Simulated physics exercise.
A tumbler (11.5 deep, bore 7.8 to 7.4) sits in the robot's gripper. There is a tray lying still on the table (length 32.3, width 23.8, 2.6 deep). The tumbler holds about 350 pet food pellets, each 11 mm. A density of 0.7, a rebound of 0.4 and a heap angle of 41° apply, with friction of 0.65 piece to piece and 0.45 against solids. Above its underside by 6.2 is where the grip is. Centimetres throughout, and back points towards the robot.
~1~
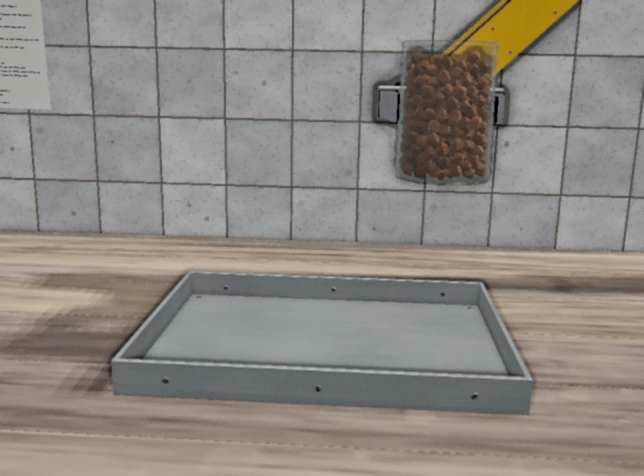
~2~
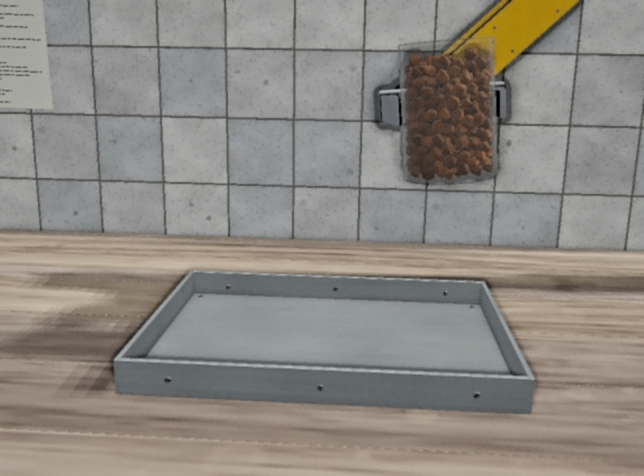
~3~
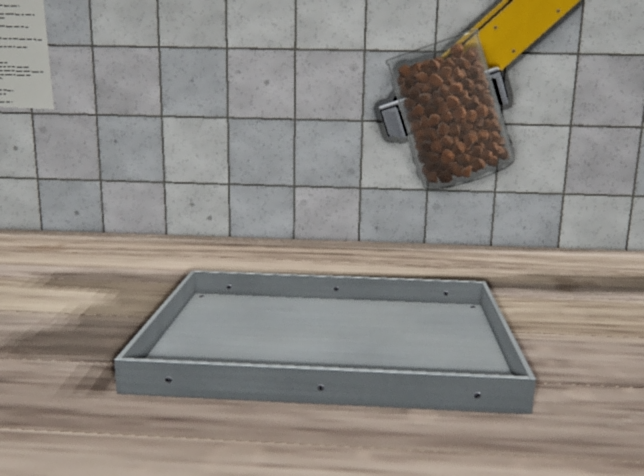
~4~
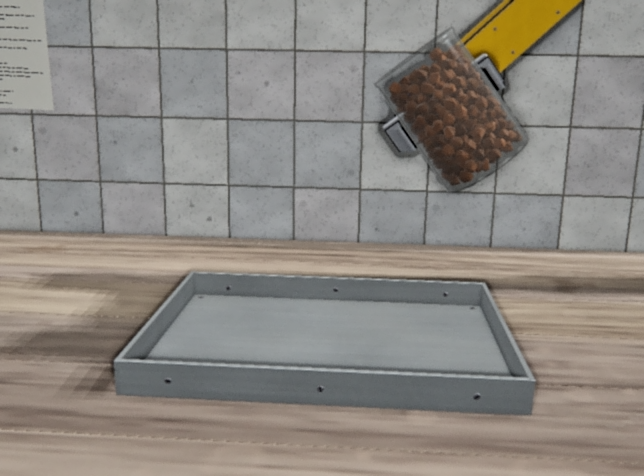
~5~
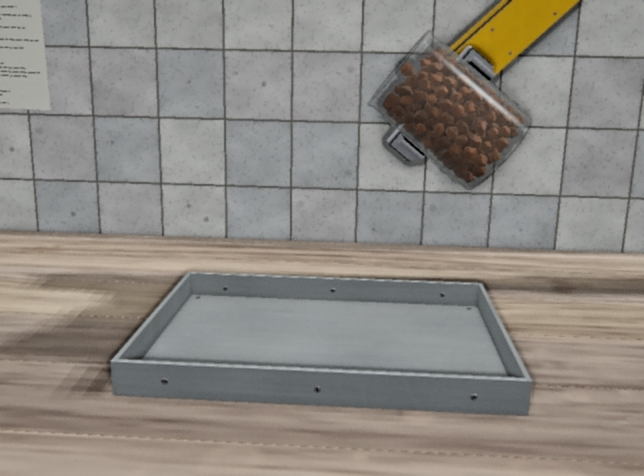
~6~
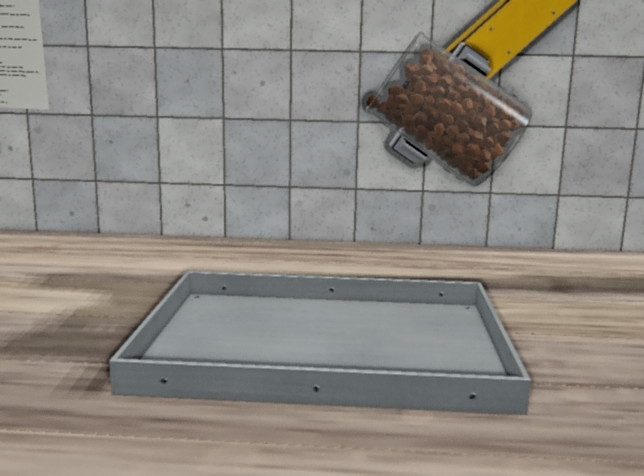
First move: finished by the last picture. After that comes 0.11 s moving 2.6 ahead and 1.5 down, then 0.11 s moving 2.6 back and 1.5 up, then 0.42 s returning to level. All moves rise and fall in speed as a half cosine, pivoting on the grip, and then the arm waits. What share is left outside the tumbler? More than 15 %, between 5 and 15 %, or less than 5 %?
Less than 5 %.
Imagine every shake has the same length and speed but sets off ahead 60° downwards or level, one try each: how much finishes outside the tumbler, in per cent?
Try one gives about 0 in a hundred, try two about 5 in a hundred.
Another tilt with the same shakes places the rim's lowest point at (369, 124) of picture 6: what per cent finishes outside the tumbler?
That comes to some 5 percent.
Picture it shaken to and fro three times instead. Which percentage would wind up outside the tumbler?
It would come to about 5 %.
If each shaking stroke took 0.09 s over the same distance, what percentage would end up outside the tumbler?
5 %.
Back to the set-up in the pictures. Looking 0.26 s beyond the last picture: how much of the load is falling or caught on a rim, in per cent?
Around 1 percent of the load.
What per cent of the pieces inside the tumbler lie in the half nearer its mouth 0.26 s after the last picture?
About 45 percent.
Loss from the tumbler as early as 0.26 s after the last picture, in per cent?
Share gone: Around 0 %.
Then, 0.26 s on, tilted 56° forward, highest piece 26 above the table; 343 in the tumbler, 4 in flight or on a rim.
Then, 0.51 s on, tilted 12° forward, highest piece 28 above the table; 342 in the tumbler, 5 in the tray.
Then, 0.84 s on, level, highest piece 28 above the table; 342 in the tumbler, 4 in the tray, 1 on the table or floor.
Then, 1.89 s on, level, highest piece 28 above the table; 342 in the tumbler, 4 in the tray, 1 on the table or floor.
In the end, 342 in the tumbler, 4 in the tray, 1 on the table or floor. That is 1 % outside the tumbler.
